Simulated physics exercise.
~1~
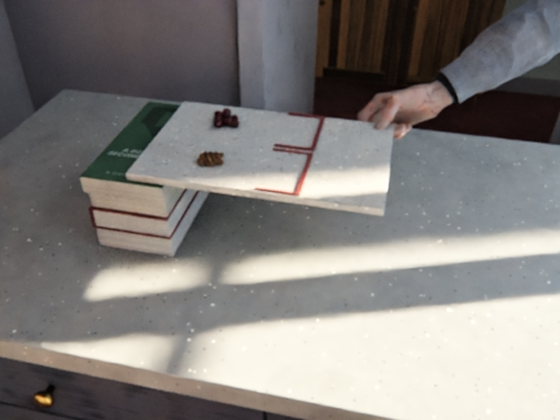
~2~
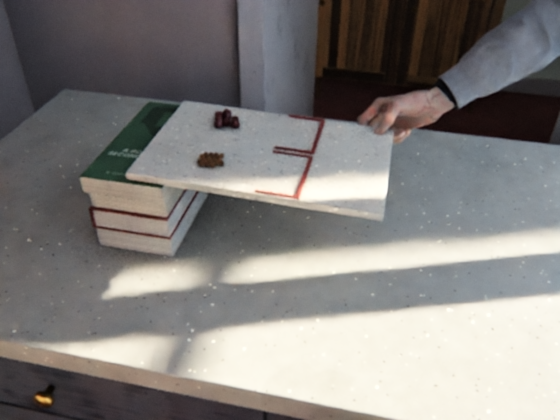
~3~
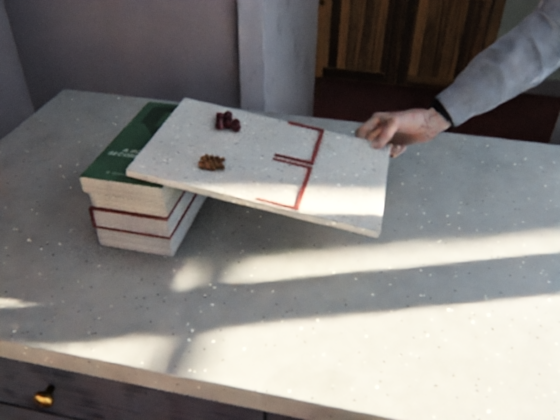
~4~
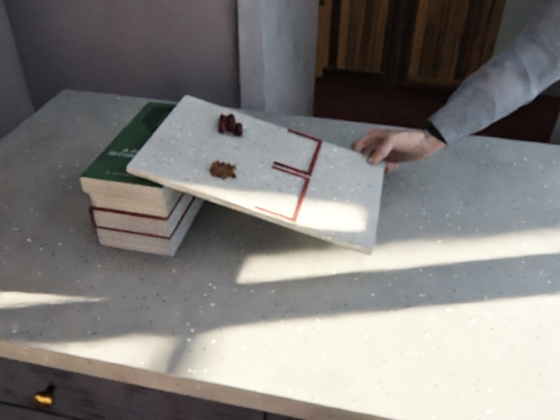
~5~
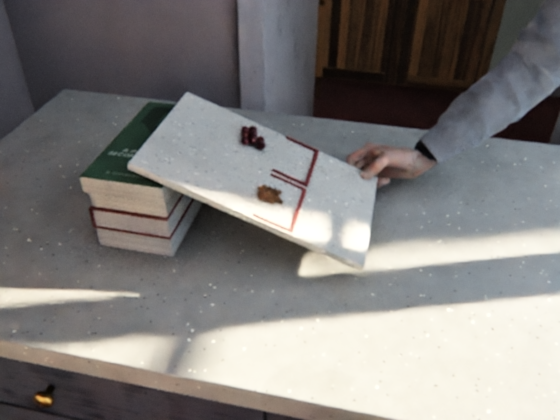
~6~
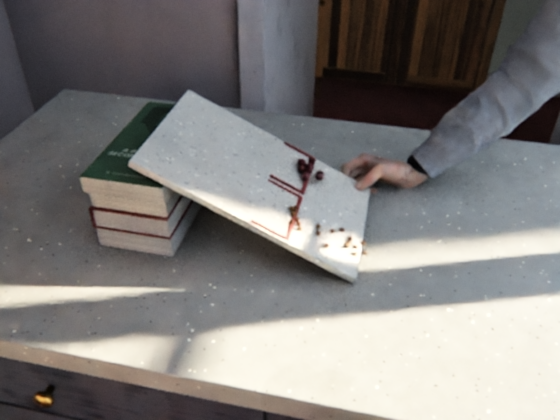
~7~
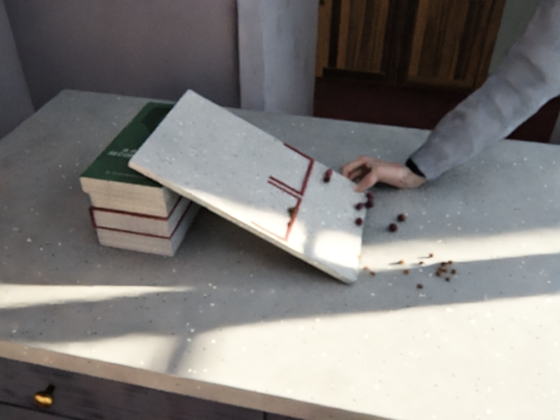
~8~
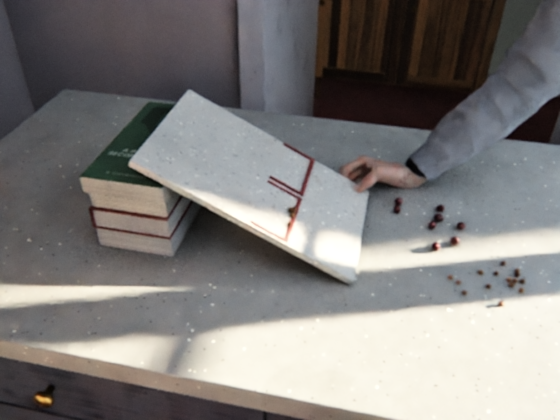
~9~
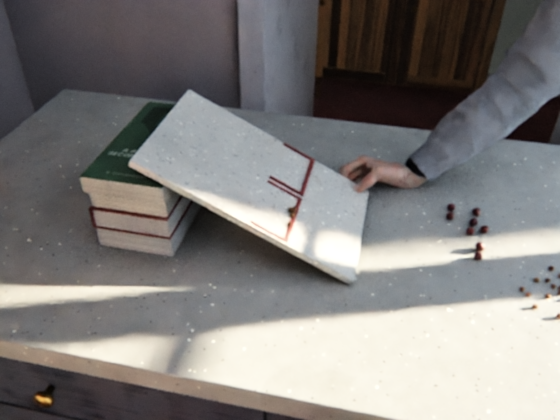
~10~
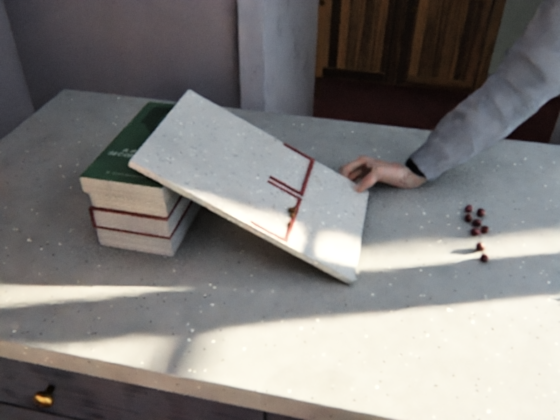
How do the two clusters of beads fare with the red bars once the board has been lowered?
Both clusters get beyond their bars. The dark red beads end up on the counter to the right, and most of the small brown ones roll on out of view.
